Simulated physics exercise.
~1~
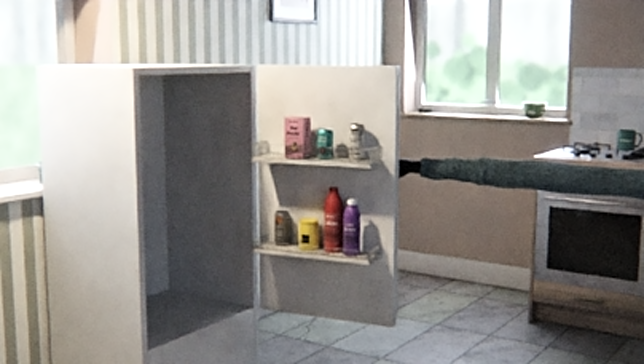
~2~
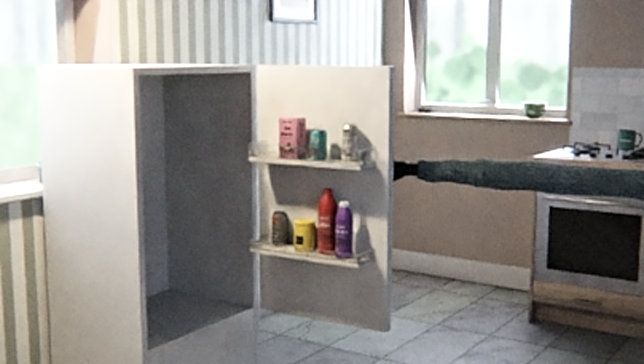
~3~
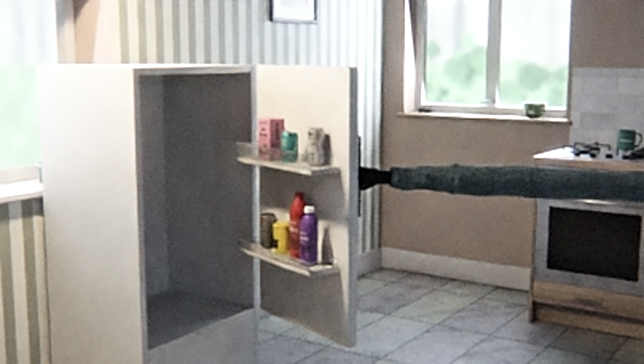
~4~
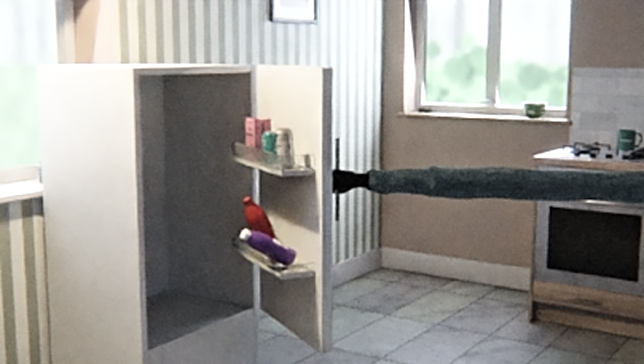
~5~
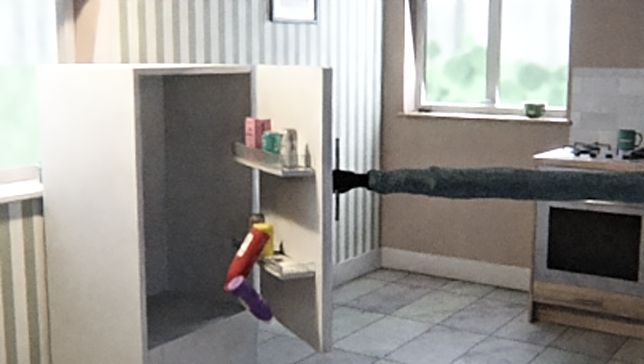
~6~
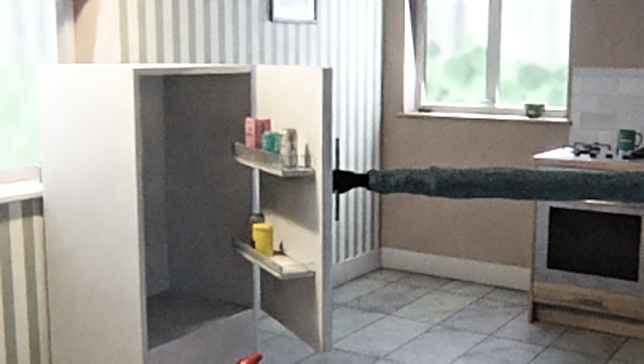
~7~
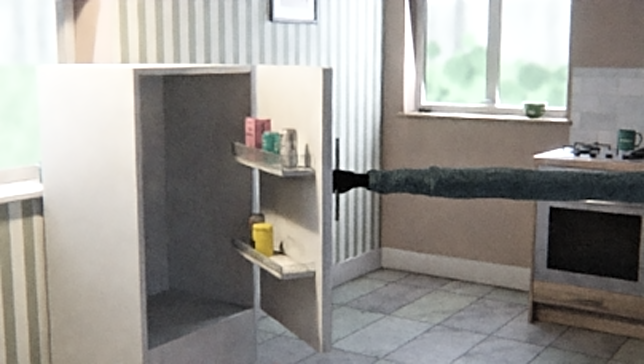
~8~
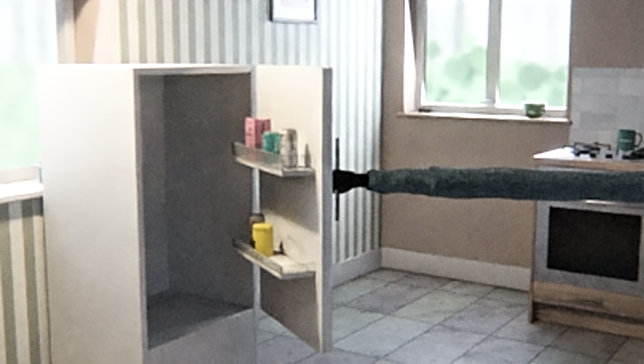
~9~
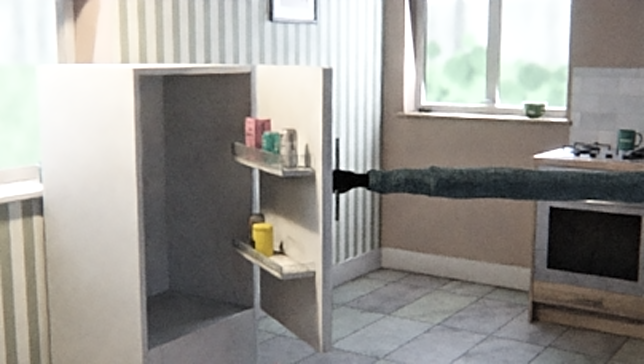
A dark sleeved arm reaches in from the right and holds the open door of a pale, empty fridge, seen from the front in a kitchen with striped wallpaper, a window and an oven. The door's upper rack holds a pink carton, a turquoise can and a pale can, while the lower has a grey can, a yellow jar, a red bottle and a purple bottle. The arm swings the door leftward, then stops it partly open. The red and purple bottles tip over the rail and tumble down out of sight. The other items stay in the racks.
